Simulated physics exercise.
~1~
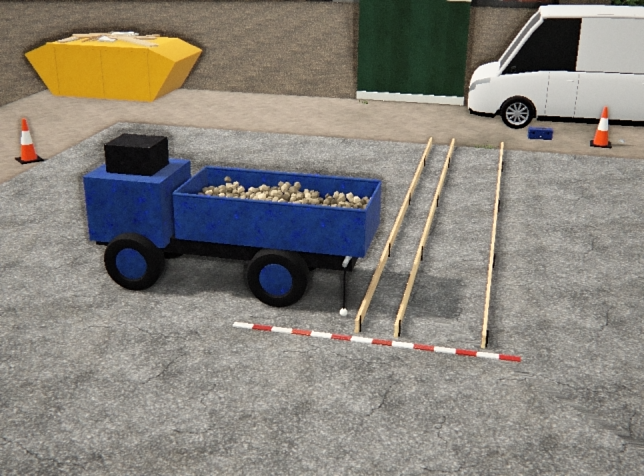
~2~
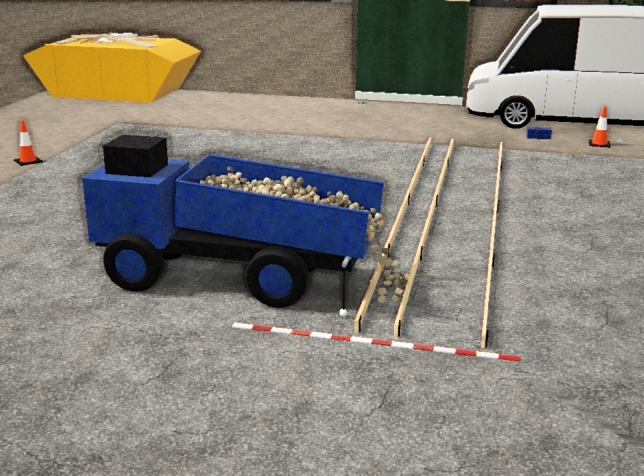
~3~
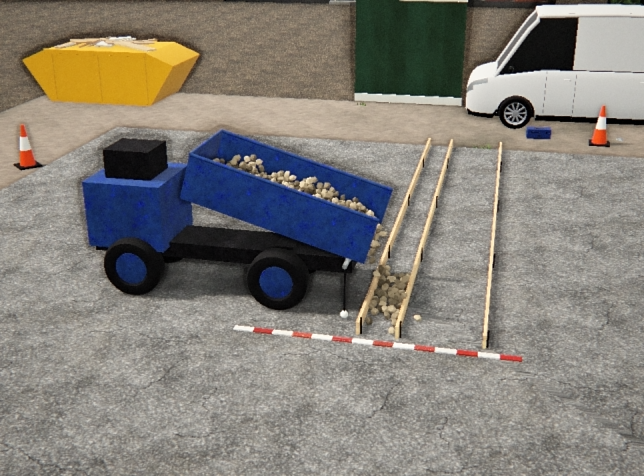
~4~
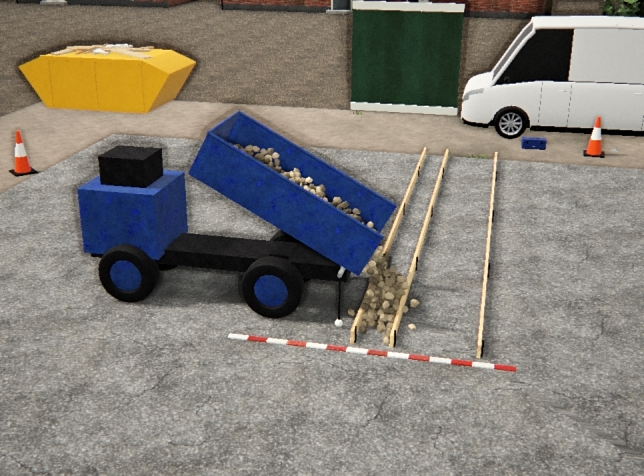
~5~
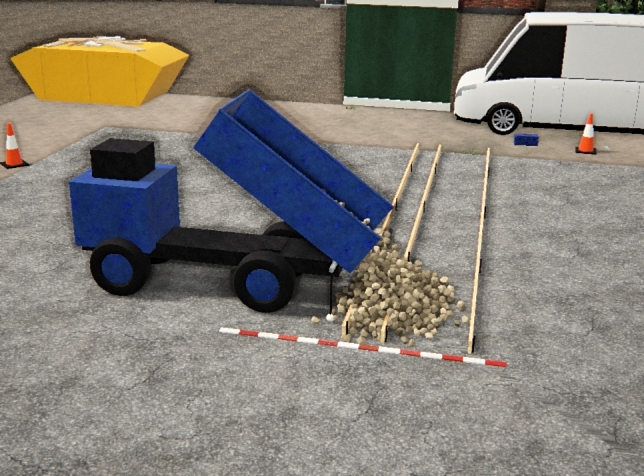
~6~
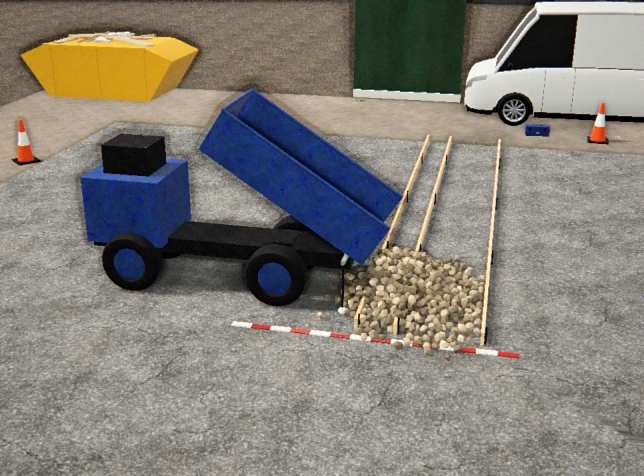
On a paved yard, a blue tipper raising its body and pouring pale stones rightward over low boards, ending emptied beside a spread heap.
